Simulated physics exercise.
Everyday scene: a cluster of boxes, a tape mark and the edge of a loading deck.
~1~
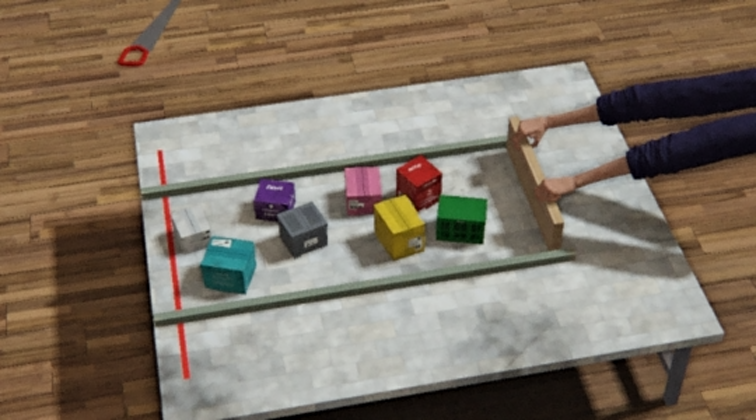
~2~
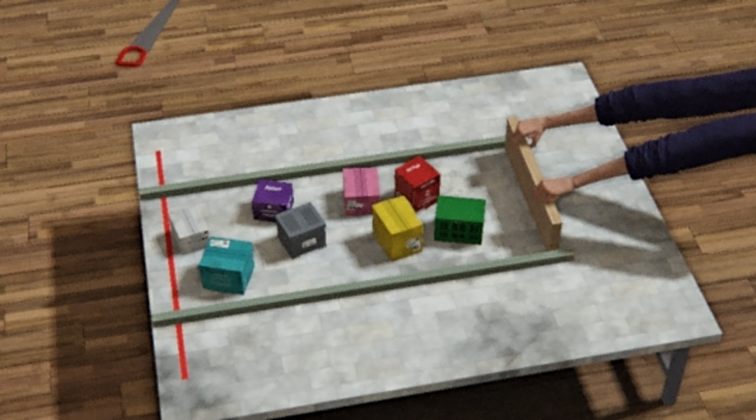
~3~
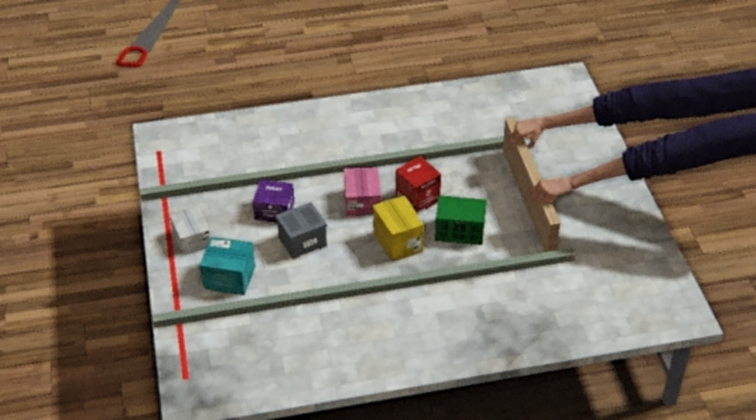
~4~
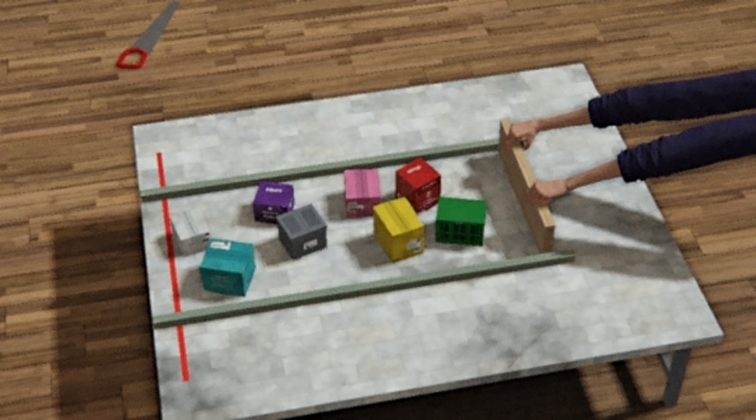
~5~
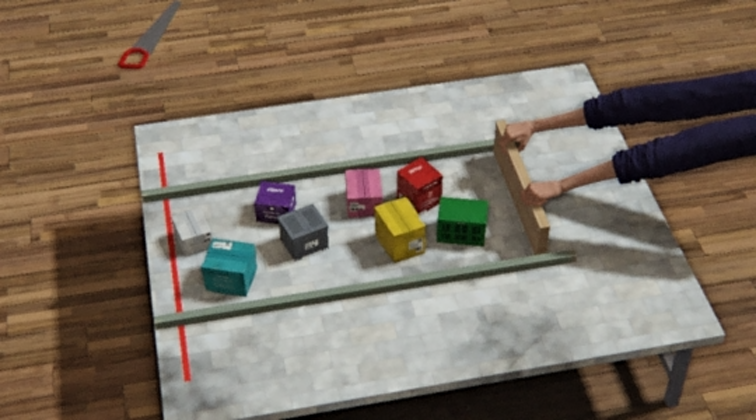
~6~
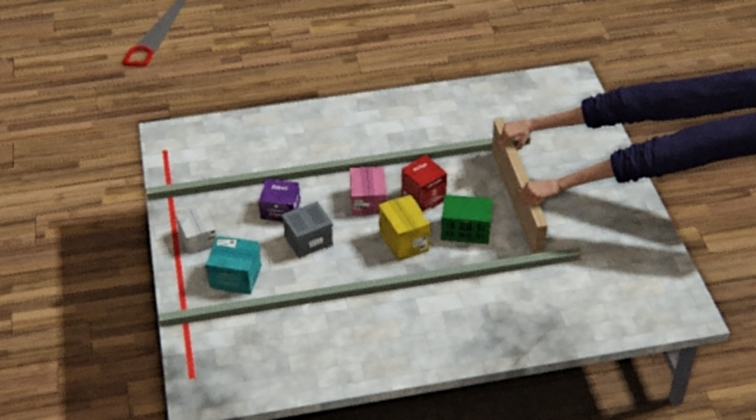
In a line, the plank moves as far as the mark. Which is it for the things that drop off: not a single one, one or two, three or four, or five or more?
It is five or more.
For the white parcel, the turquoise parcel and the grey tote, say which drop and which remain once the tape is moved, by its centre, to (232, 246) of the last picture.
The white parcel falls, the turquoise parcel goes over, the grey tote goes over.
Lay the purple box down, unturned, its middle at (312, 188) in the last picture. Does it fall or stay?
Result: It falls away.
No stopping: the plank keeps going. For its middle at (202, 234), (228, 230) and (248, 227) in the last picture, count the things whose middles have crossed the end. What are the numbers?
Per position: 6 / 4 / 3.
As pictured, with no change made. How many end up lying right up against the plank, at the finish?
The count in contact is 2.
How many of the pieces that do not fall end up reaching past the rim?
I count 2 overhanging.
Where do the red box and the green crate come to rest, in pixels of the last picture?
Final positions: Near (156, 221); near (154, 272).
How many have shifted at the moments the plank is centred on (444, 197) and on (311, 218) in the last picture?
Tally at point one: 3; at point two: 8.
A little later, none off yet; white parcel at rest near (197, 230); turquoise parcel at rest near (234, 265); purple box at rest near (280, 201).
Next, none off yet; white parcel shifted about its own width near (166, 227); turquoise parcel shifted about its own width near (196, 277); purple box shifted well along near (205, 214).
When it is over, the number that fall off is five or more; down, yellow parcel, pink parcel, grey tote, purple box, turquoise parcel and white parcel.
